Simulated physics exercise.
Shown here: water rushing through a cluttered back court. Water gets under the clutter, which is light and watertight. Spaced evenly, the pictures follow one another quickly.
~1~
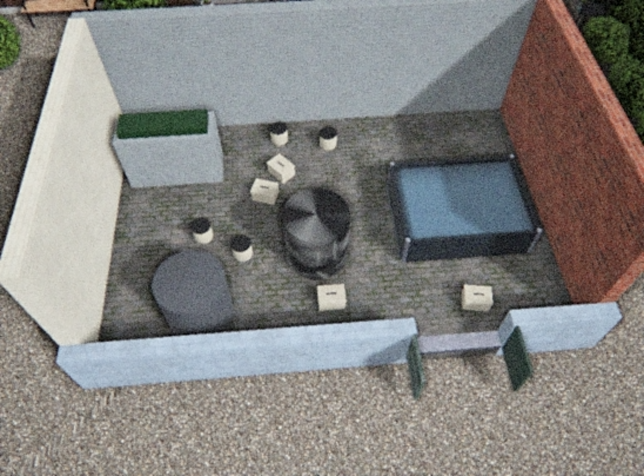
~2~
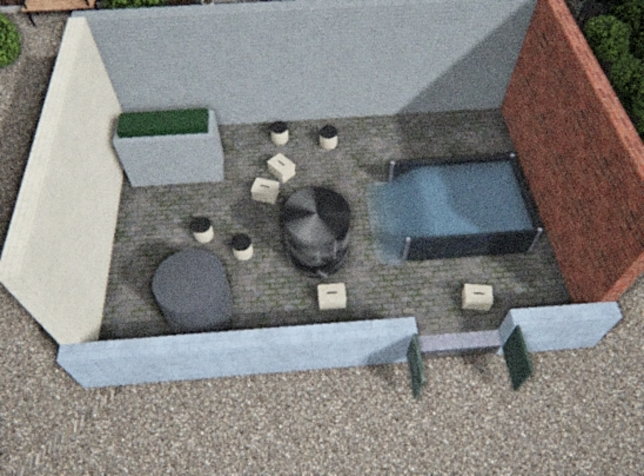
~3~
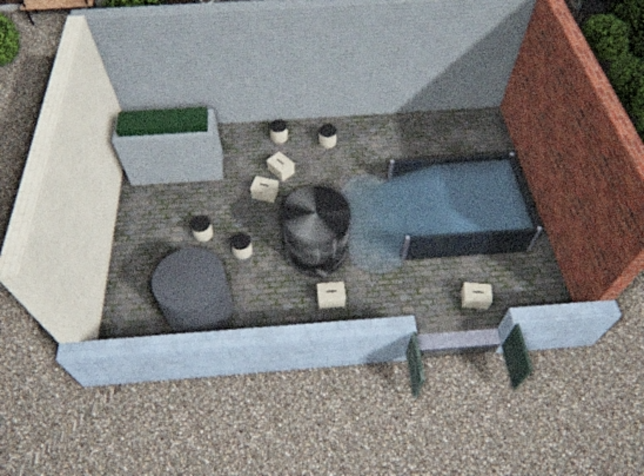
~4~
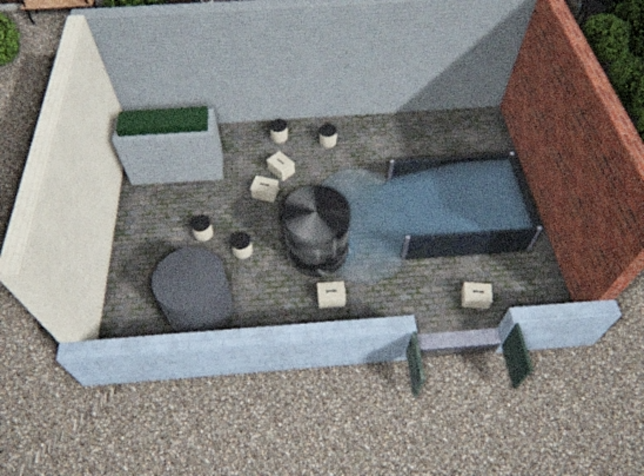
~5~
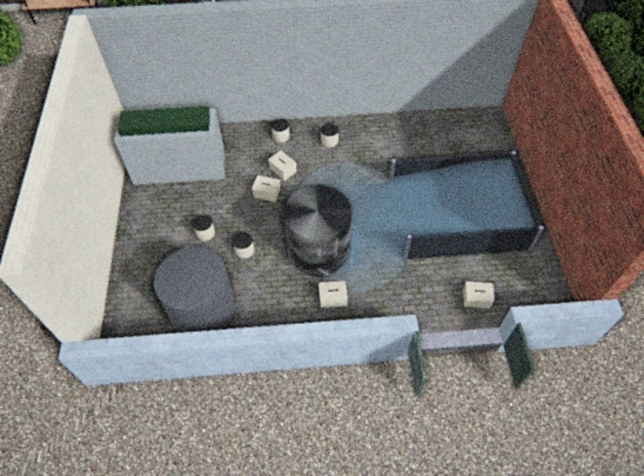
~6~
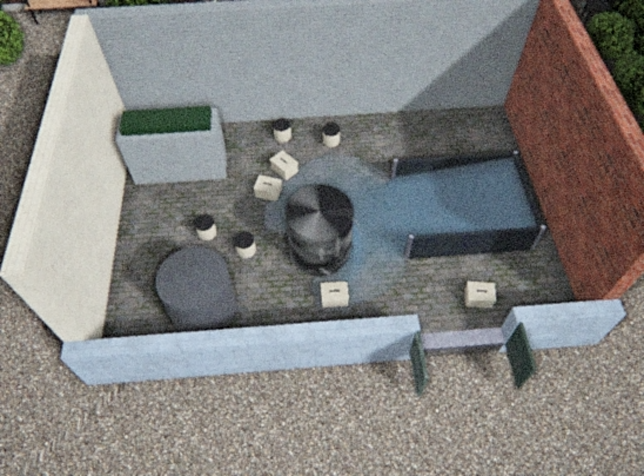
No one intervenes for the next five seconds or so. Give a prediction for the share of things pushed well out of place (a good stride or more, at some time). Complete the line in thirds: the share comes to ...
The share comes to at least two thirds.
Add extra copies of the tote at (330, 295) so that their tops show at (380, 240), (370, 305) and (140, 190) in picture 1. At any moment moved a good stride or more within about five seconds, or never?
Per listing: Cleared out, cleared out, cleared out.
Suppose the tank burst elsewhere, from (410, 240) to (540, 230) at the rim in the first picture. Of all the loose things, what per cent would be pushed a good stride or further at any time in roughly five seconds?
10 percent, give or take.
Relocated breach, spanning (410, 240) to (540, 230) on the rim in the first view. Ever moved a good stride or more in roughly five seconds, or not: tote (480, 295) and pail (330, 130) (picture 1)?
Went the distance, then fell short.
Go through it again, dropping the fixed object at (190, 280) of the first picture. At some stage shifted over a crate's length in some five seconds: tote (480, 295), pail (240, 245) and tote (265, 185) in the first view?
Going through them in order: First kept nearby, second kept nearby, third got well clear.
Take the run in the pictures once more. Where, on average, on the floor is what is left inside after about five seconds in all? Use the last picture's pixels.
Mean position: About (251, 218).
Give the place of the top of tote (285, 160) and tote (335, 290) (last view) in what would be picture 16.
They end up at about pixels (213, 119) and (248, 314).
A moment on, 0 of 8 are well off their spots; 0 afloat.
Next, 4 of 8 are well off their spots; 4 afloat.
Later, 5 of 8 are well off their spots; 7 afloat.
In the end, 7 of 8 are well off their spots, and 7 have been at some point; 6 afloat.
